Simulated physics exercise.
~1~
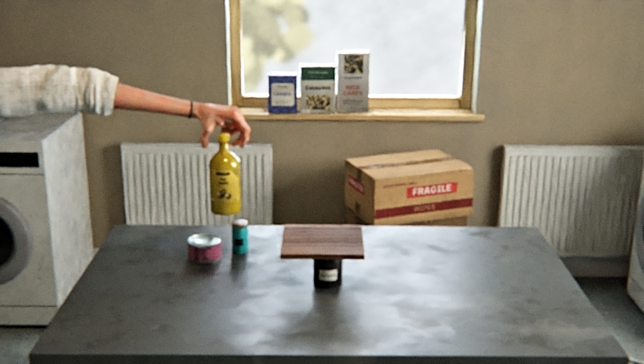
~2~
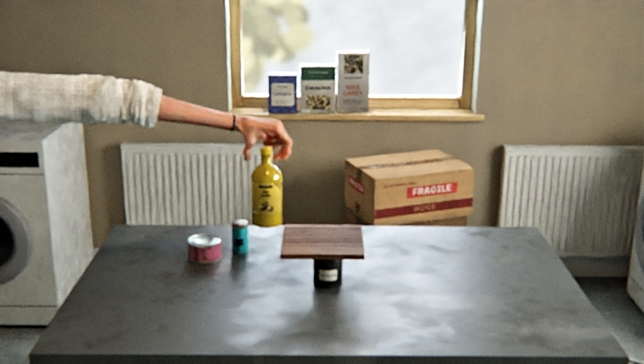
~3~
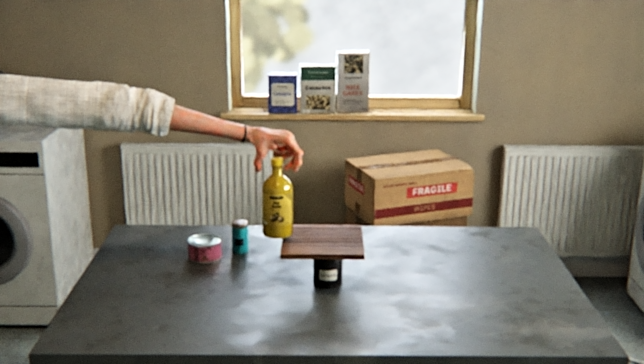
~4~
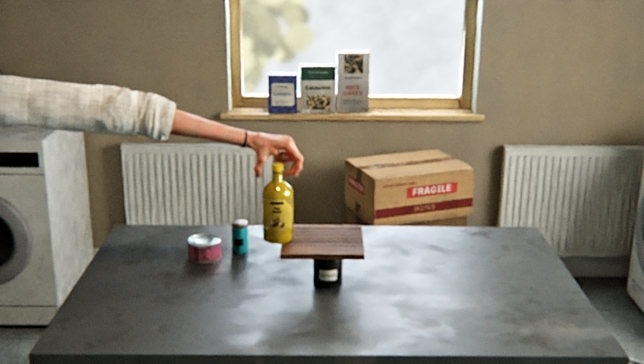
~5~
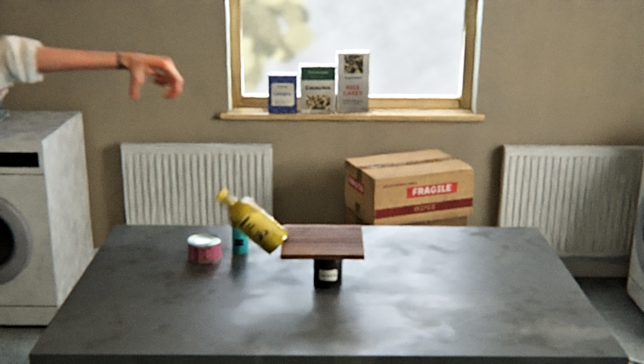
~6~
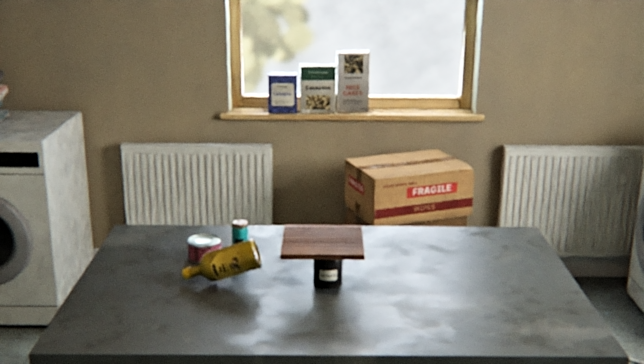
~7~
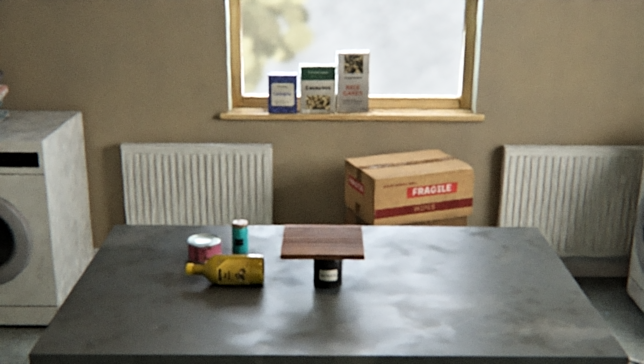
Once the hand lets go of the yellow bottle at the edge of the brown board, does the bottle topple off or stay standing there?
The yellow bottle topples off to the left and ends up lying on its side on the table, while the brown board stays on the black jar.
The footage shows a hand lowering a yellow bottle upright at the left edge of a brown board balanced on a black jar, then letting go and drawing back; the bottle tips left and drops onto the table, ending on its side while the board and jar stay put.
